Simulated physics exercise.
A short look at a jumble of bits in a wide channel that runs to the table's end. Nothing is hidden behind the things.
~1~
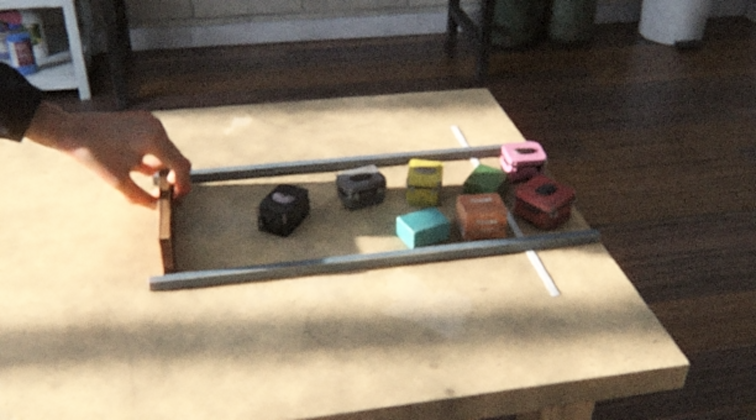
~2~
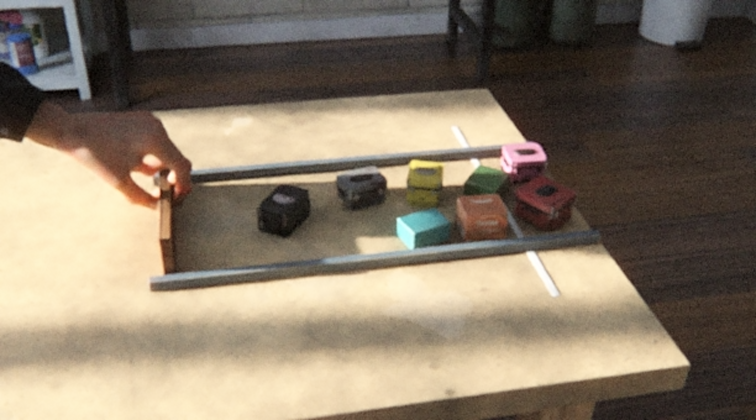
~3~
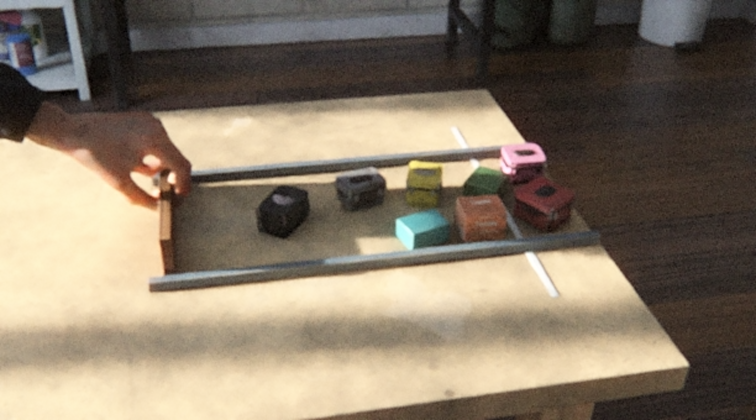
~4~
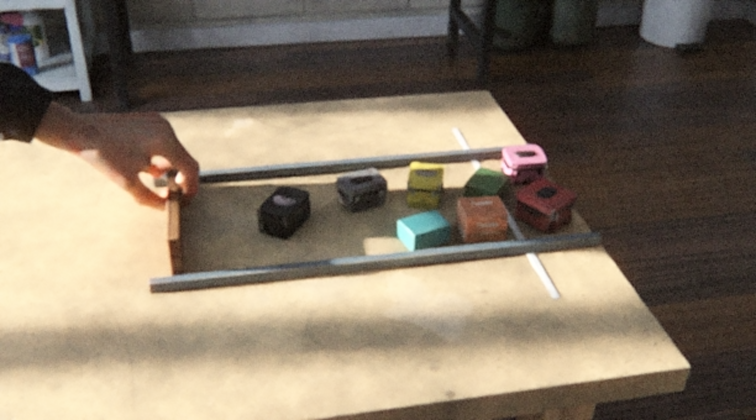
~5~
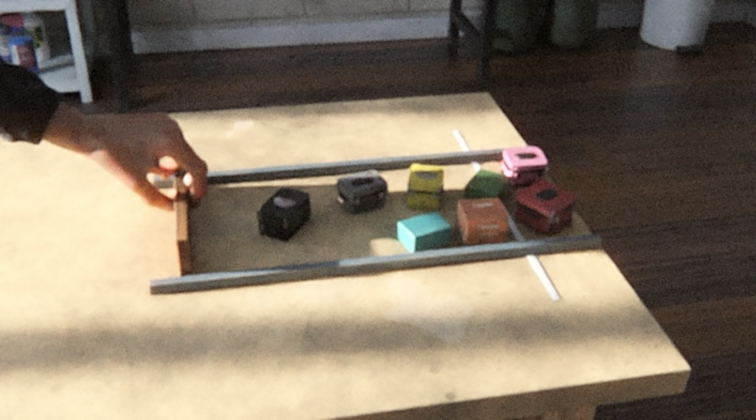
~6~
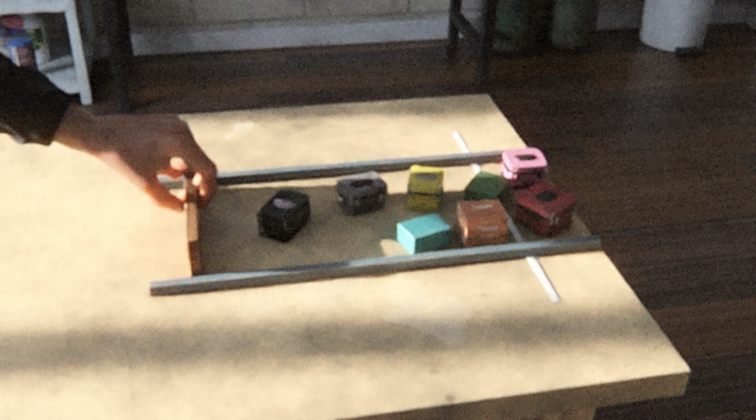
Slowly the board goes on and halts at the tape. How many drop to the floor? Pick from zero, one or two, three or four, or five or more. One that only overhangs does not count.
The number that fall off is three or four.
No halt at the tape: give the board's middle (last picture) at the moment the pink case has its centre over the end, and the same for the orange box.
About (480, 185), and (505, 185) for the other.
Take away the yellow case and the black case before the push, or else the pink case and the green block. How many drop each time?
First 1, then 2.
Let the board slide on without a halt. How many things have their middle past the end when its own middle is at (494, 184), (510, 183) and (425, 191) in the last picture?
In that order 4, 5 and 0.
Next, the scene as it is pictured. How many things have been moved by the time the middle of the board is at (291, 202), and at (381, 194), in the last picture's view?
By then 1, and 4.
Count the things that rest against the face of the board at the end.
The number is 2.
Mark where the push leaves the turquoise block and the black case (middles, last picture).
First (538, 226), then (512, 190).
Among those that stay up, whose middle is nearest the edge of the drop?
Foremost is the orange box.
A little later, none off yet; pink case at rest near (524, 169); red case at rest near (545, 209); green block at rest near (487, 191).
Next, none off yet; pink case moving near (525, 166); red case at rest near (549, 211); green block shifted about its own width near (527, 188).
When it is over, the number that fall off is three or four; down, yellow case, green block, red case and pink case.
